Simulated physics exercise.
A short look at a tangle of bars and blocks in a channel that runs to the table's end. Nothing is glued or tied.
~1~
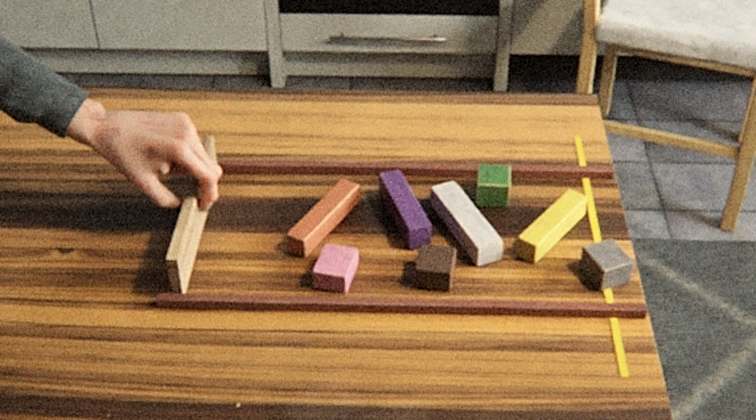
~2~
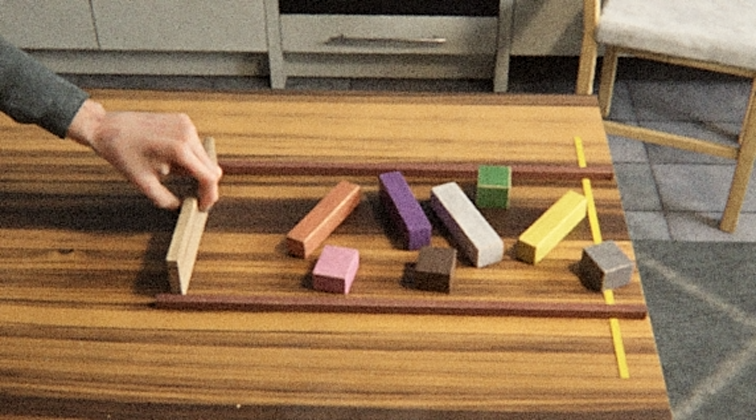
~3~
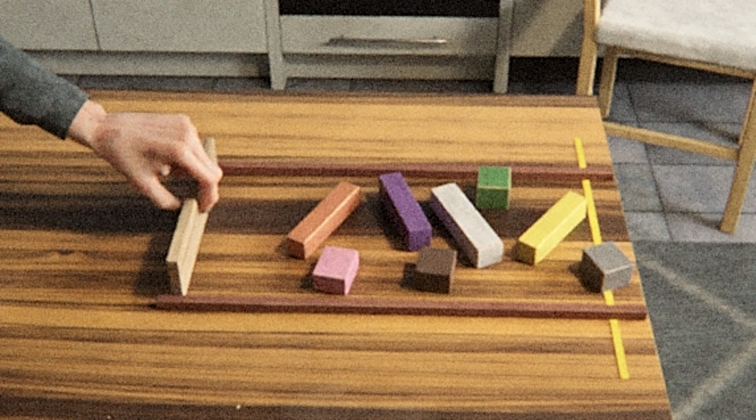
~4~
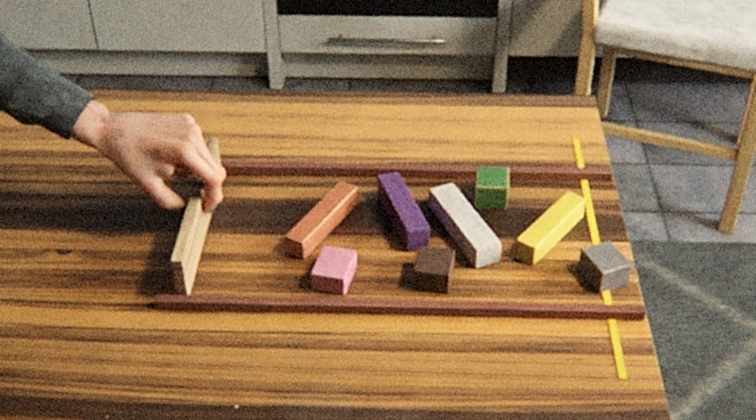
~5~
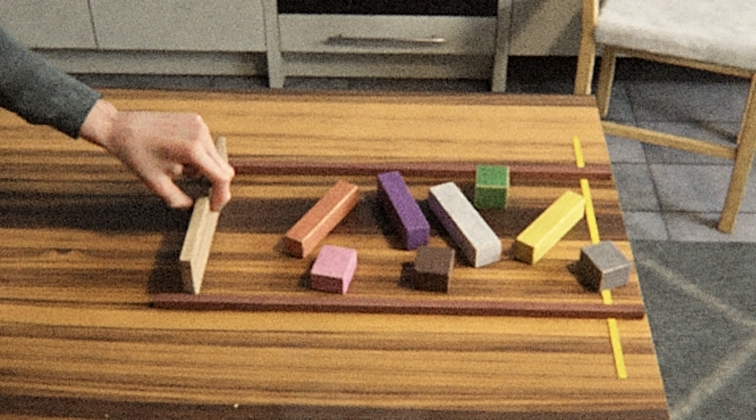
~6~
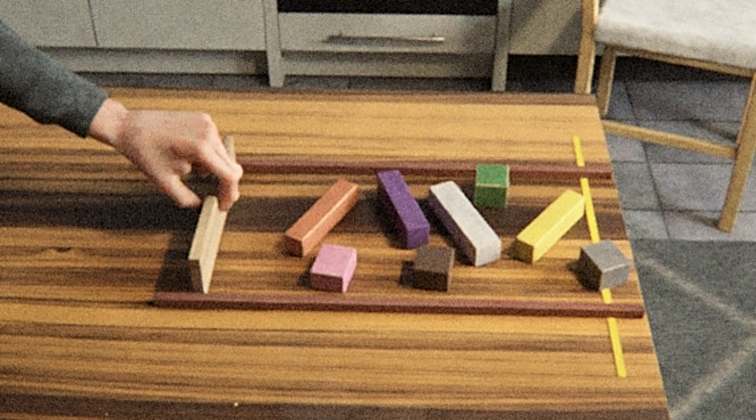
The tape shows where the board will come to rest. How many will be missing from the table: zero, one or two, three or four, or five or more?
In the end the number that fall off is five or more.
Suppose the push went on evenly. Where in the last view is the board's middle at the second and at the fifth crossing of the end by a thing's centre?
First at (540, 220), next at (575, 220).
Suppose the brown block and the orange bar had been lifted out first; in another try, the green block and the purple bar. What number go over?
First 4, then 4.
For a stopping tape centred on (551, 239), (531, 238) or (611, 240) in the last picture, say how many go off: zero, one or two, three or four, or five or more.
Taking them in turn, one to two; just one or two; five or more.
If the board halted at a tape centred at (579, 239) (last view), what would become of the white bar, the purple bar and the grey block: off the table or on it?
The white bar tumbles off, the purple bar is kept, the grey block tumbles off.
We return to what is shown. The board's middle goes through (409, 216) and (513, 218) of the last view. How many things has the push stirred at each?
First 6, then 8.
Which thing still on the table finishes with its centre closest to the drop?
Foremost is the purple bar.
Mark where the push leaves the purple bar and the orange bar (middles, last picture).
Near (626, 213) and (605, 221).
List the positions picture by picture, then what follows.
In the first picture, grey block (606, 264); yellow stick (552, 226); green block (493, 186); board (194, 212); tape (598, 240).
In the second picture, yellow stick (553, 227); board (194, 213).
In the third picture, green block (493, 188); purple bar (404, 211).
In the fourth picture, grey block (605, 267); orange bar (323, 219).
In the fifth picture, yellow stick (551, 227); pink block (334, 269).
In the sixth picture, grey block (604, 265); yellow stick (550, 226); green block (491, 186); board (215, 212); tape (596, 240).
A little later, none off yet; grey block at rest near (604, 265); yellow stick at rest near (550, 226); green block at rest near (491, 186).
Next, none off yet; grey block at rest near (604, 265); yellow stick moving near (562, 224); green block shifted about its own width near (517, 182).
Later still, none off yet; grey block shifted about its own width near (630, 274); yellow stick shifted about its own width near (630, 218); green block shifted well along near (588, 178).
When it is over, the number that fall off is five or more; down, brown block, white bar, green block, yellow stick and grey block.
